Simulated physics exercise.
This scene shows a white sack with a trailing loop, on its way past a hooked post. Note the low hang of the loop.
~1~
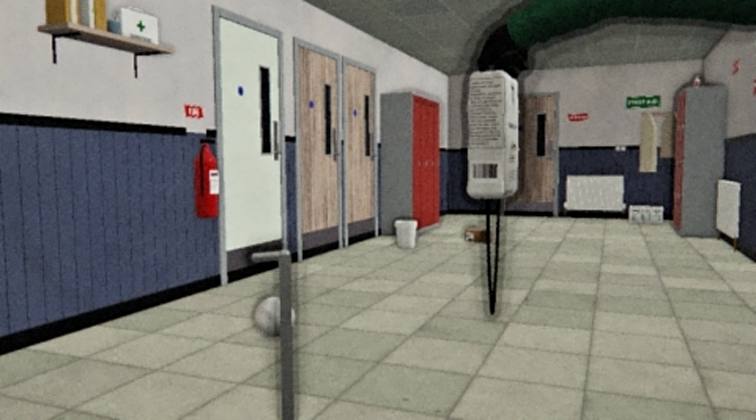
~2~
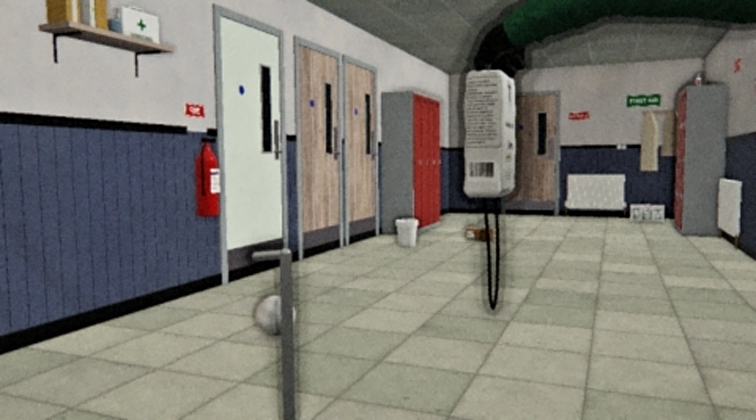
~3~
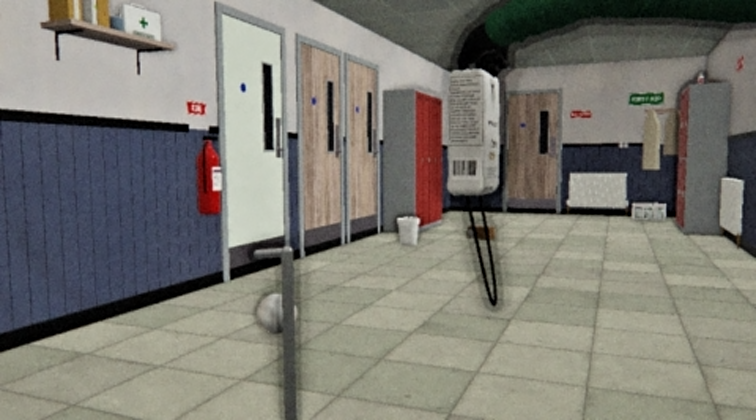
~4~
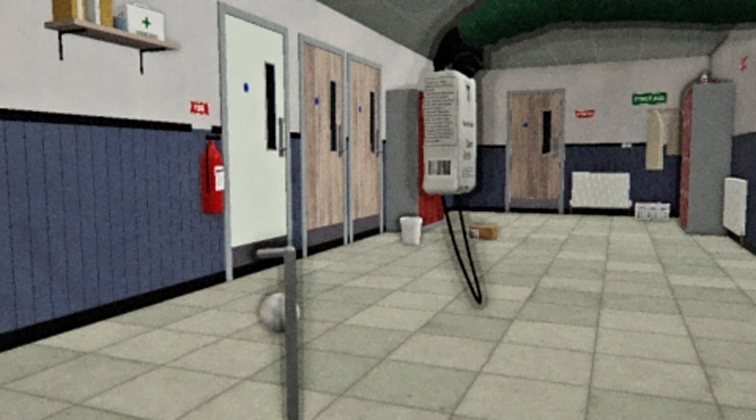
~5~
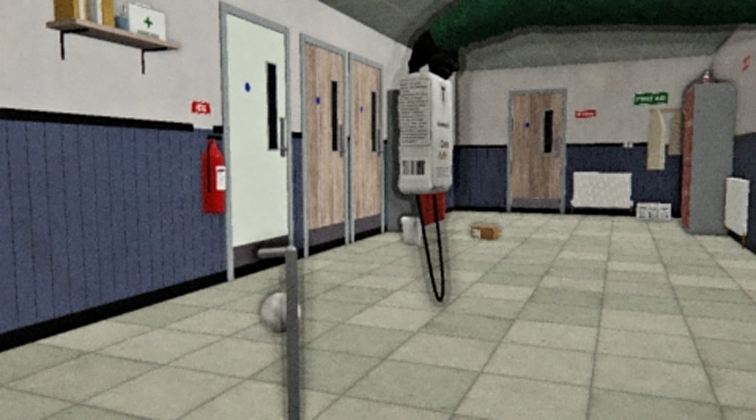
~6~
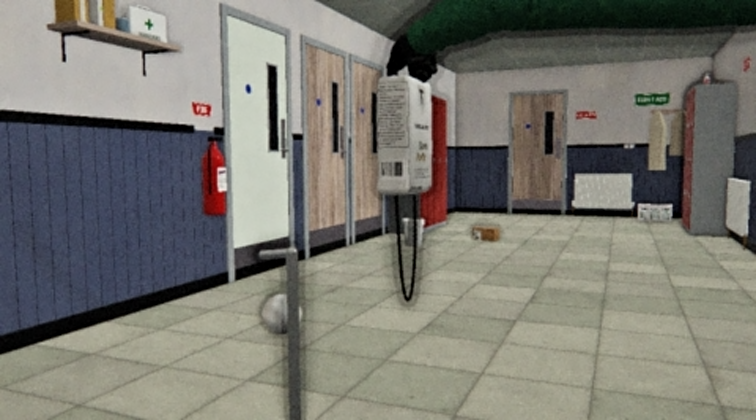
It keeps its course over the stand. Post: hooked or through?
Through.
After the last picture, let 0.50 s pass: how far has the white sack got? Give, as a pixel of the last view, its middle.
It should be centred somewhere close to (333, 138).
Then, 0.50 s after the last picture, sack nearing the post near (333, 138).
Then, 1.24 s after the last picture, sack past the post near (239, 141).
Then, 1.68 s after the last picture, sack past the post near (189, 142).
At rest, sack past the post near (187, 142). The white sack passes clear.
